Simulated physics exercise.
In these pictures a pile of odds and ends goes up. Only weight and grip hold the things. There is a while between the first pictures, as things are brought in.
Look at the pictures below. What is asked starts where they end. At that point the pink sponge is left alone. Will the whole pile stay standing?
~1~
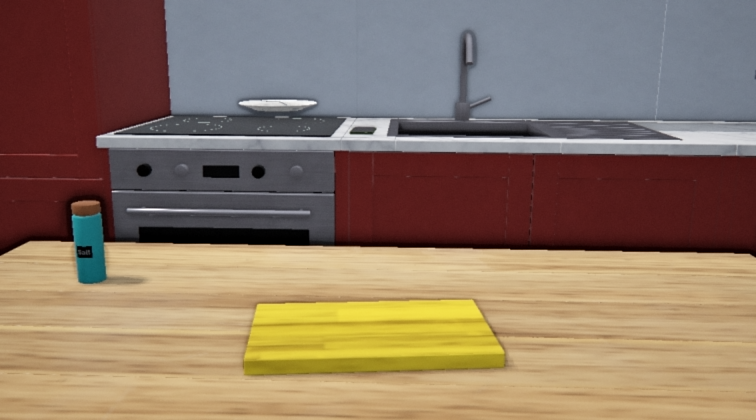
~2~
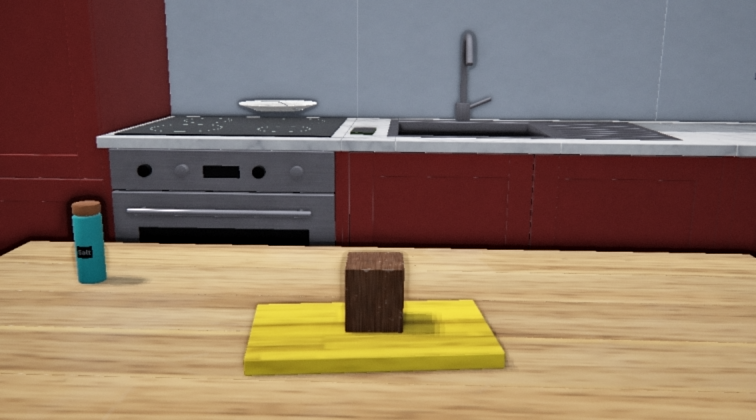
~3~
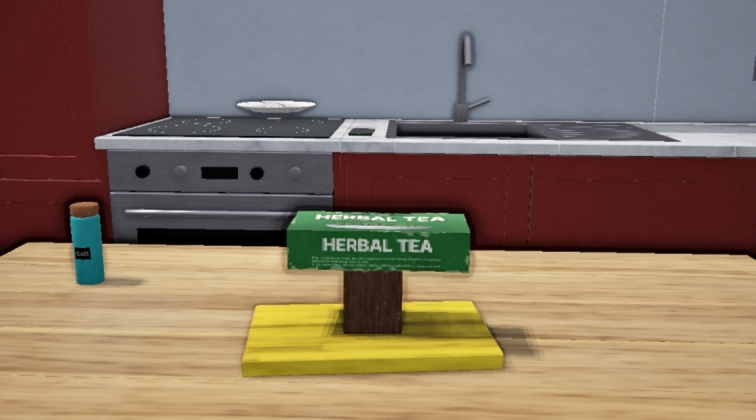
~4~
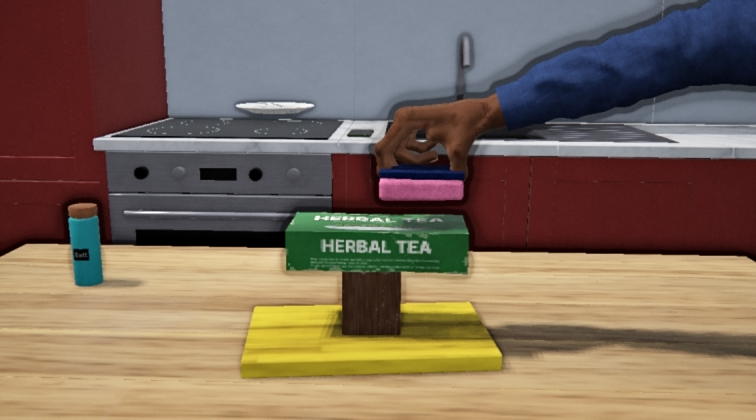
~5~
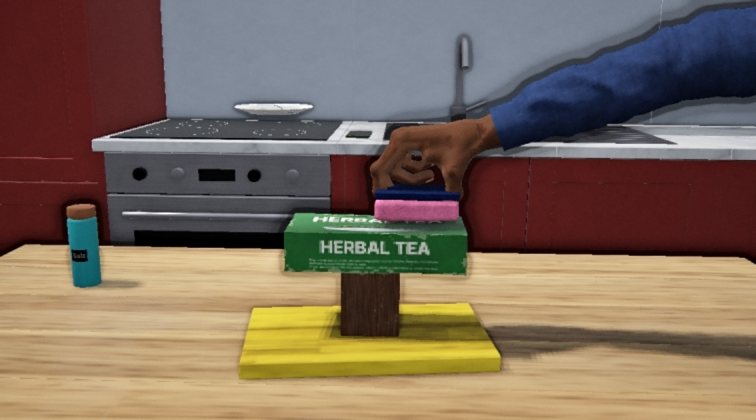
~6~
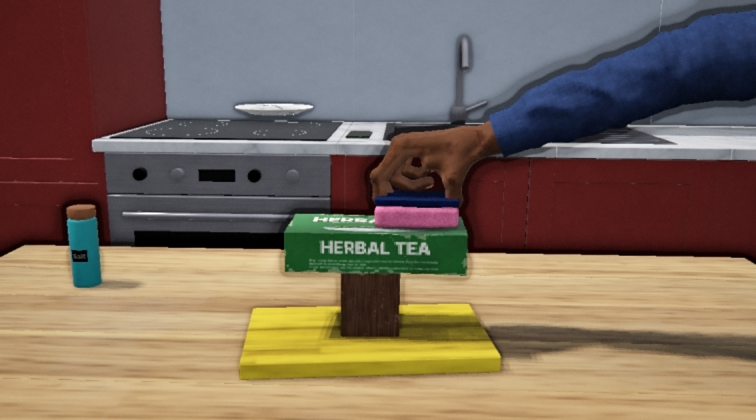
Safe to say it works.
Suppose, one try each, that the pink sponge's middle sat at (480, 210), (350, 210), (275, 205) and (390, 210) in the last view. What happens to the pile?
Well, on the first go it tumbles down, on the second it stays steady, on the third it tumbles down, and on the fourth it stays steady.
Then, 0.50 s after the last picture, nothing has stirred.
Then, 1.20 s after the last picture, pink sponge resting near (417, 210).
At rest, all 5 in place. Seen from the same camera at the end, pink sponge near (417, 210). The pile stays up.
